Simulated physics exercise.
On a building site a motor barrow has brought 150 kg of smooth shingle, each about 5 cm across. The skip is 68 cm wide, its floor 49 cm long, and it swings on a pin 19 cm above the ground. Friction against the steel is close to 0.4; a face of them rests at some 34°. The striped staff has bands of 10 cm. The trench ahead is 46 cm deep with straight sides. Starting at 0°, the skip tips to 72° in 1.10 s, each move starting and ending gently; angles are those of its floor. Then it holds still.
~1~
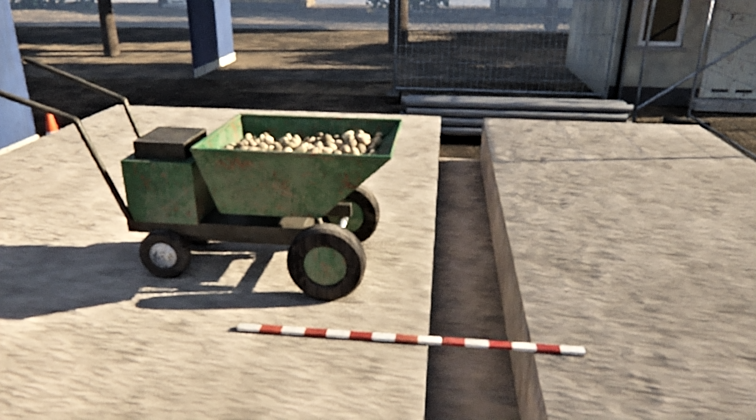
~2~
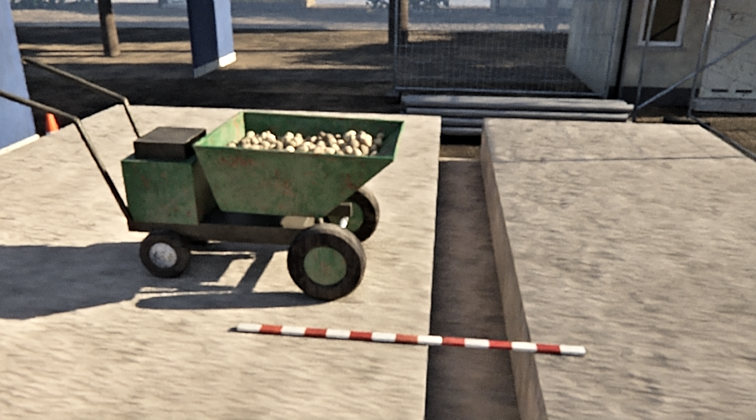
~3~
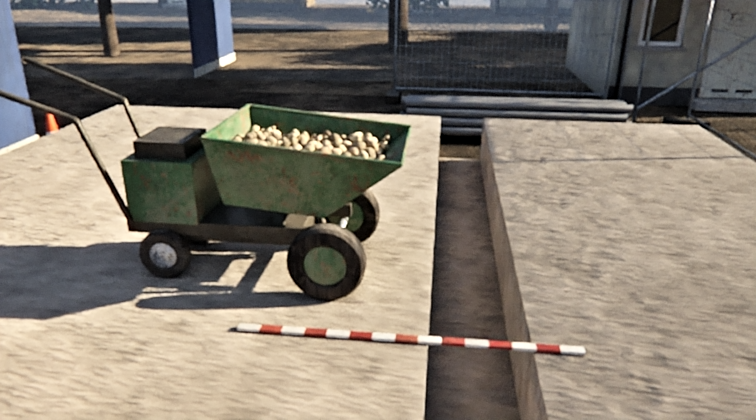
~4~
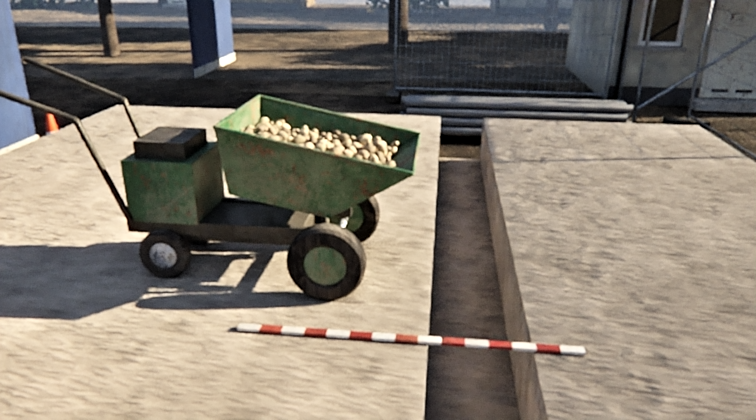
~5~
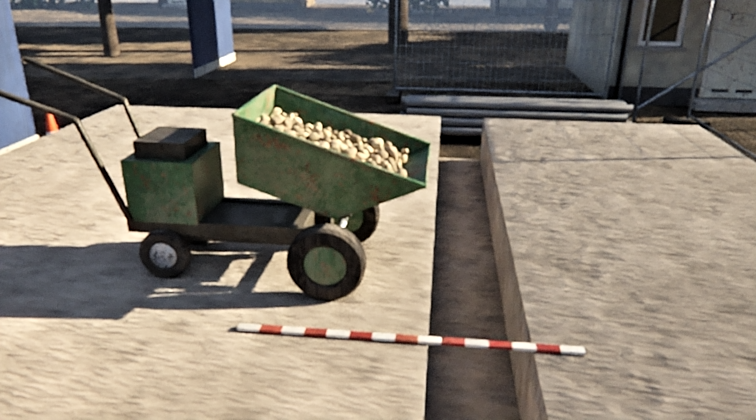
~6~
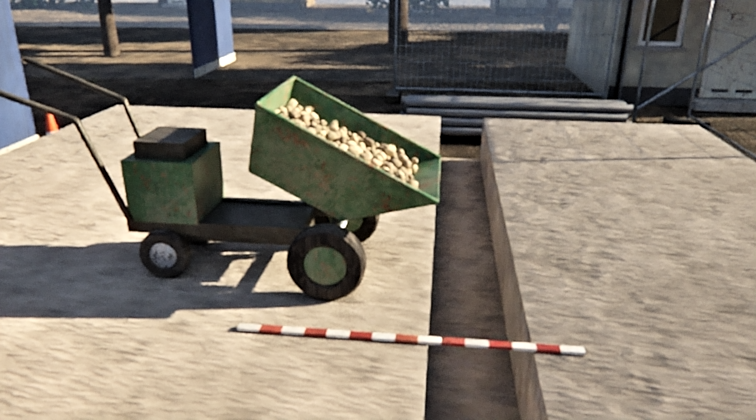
On a building site, a green motor barrow loaded with pale, rounded stones stands on a concrete slab beside a straight-sided trench, a red-and-white staff lying across the gap. Its skip begins level, then tilts gently and steadily more steeply, the back rising and the lip lowering toward the right.
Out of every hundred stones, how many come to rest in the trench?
Some 97 per cent of it.
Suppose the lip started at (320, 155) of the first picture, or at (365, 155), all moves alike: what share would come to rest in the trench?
First some 60, then 100 per cent.
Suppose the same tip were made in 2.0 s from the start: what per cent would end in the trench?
It would be near 100 per cent.
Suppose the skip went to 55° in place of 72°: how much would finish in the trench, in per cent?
Then about 85 per cent.
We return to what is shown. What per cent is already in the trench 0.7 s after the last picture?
About 50 per cent by then.
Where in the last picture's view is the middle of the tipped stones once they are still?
Near (477, 341).
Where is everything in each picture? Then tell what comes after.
Lip at (391, 158), floor tilted 0°, highest stones at (343, 140), in the first picture.
The skip is at 1°, its lip at (394, 160); the top of the load is at (330, 141), in the second picture.
The skip is at 5°, its lip at (402, 165); the top of the load is at (287, 138), in the third picture.
The skip is at 11°, its lip at (413, 174); the top of the load is at (266, 130), in the fourth picture.
Lip at (426, 187), floor tilted 19°, highest stones at (273, 120), in the fifth picture.
The skip is at 27°, its lip at (438, 203); the top of the load is at (288, 111), in the sixth picture.
Then, 0.4 s after the last picture the floor is at 60°, 100 % in the skip; the foremost stones are at (461, 239).
Then, 0.7 s after the last picture the floor is at 72°, 47 % in the skip, 52 % in the trench, 1 % past the trench; the foremost stones are at (532, 287).
Then, 1.1 s after the last picture the floor is at 72°, 9 % in the skip, 88 % in the trench, 3 % past the trench; the foremost stones are at (618, 294).
Then, 3.0 s after the last picture the floor is at 72°, 0 % in the skip, 97 % in the trench, 3 % past the trench; the foremost stones are at (666, 298).
